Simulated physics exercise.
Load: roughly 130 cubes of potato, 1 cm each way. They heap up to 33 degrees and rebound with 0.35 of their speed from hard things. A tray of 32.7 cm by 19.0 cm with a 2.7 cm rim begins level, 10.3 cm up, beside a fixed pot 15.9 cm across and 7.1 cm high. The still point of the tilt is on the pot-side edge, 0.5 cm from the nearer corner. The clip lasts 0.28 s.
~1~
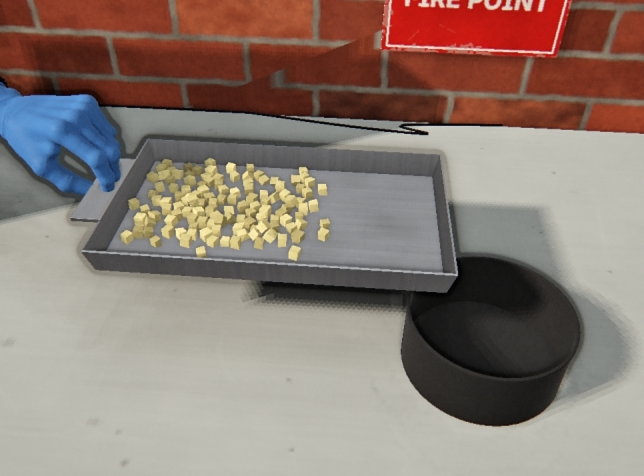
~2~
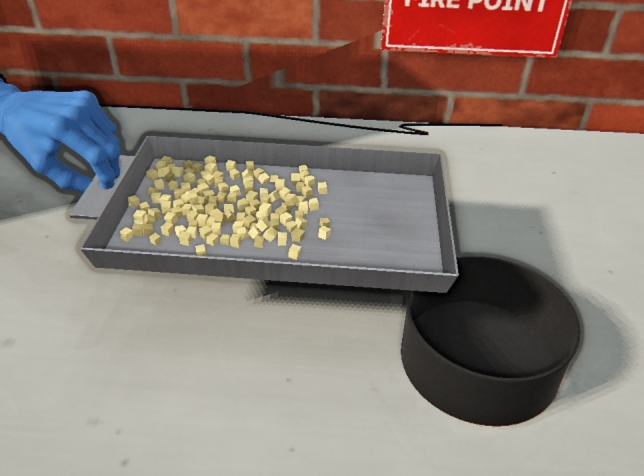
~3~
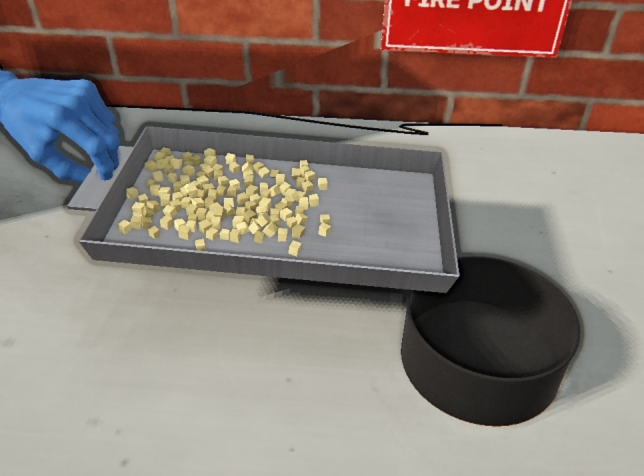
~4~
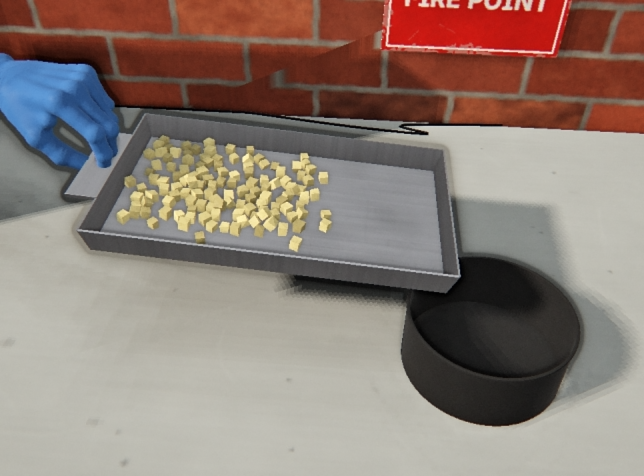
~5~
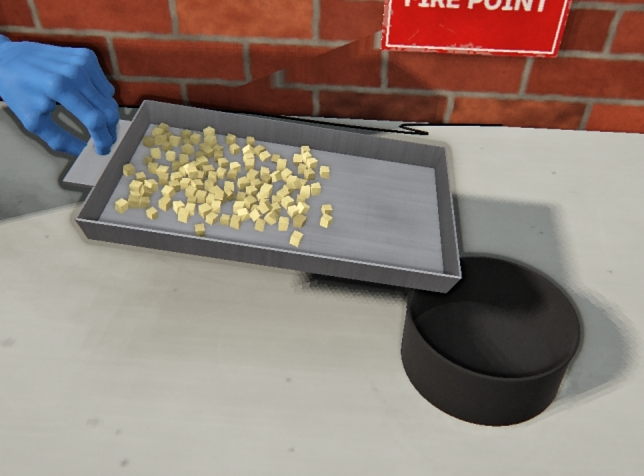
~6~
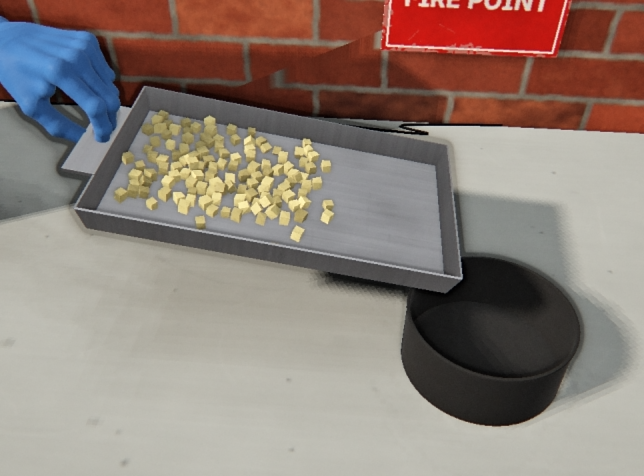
A grey rectangular tray scattered with small pale-yellow cubes, mostly on its left half, is held at its left end by a blue-gloved hand above a light worktop, seen from above at an angle. A round black pot sits at right, with a red sign on the brick wall behind. The hand slowly raises the tray's left end, tilting it gently rightward, while the cubes barely shift within it and the camera stays still.
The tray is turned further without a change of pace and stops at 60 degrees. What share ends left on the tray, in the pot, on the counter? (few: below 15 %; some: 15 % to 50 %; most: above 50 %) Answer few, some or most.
Left on the tray: Most; in the pot: Some; on the counter: Few.
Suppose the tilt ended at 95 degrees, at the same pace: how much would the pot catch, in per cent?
Then about 100 per cent.
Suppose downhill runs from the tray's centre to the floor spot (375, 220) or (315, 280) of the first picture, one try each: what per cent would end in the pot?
Some 10 and 5 per cent.
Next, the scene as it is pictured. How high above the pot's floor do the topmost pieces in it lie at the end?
About 2.0 cm.
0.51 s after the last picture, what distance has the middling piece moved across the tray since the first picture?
Some 1 cm.
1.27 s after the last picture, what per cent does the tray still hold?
About 60 per cent.
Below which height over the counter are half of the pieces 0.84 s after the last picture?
Some 16 cm.
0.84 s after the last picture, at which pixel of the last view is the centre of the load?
Near (425, 231).
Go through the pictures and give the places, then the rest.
Tray tilt 0 degrees, front corners at (89, 247) and (450, 270); middle of the pieces at (229, 211); pot at (492, 312), in the first frame.
Tray tilt 1 degrees, front corners at (89, 245) and (451, 270); middle of the pieces at (229, 209), in the second frame.
Tray tilt 3 degrees, front corners at (87, 237) and (452, 271); middle of the pieces at (229, 203), in the third frame.
Tray tilt 5 degrees, front corners at (85, 227) and (453, 271), lowest corner right front; middle of the pieces at (229, 195), in the fourth frame.
Tray tilt 8 degrees, front corners at (84, 216) and (454, 272), lowest corner right front; middle of the pieces at (229, 187), in the fifth frame.
Tray tilt 10 degrees, front corners at (83, 205) and (455, 273), lowest corner right front; middle of the pieces at (230, 179); pot at (492, 312), in the sixth frame.
Then, 0.51 s after the last picture, tilt 34 degrees; the tray holds 100 %, the pot 0 %.
Then, 0.84 s after the last picture, tilt 50 degrees; the tray holds 100 %, the pot 0 %.
Then, 1.27 s after the last picture, tilt 60 degrees; the tray holds 60 %, the pot 40 %.
In the end, tray 55 %, pot 45 %, counter 0 %.
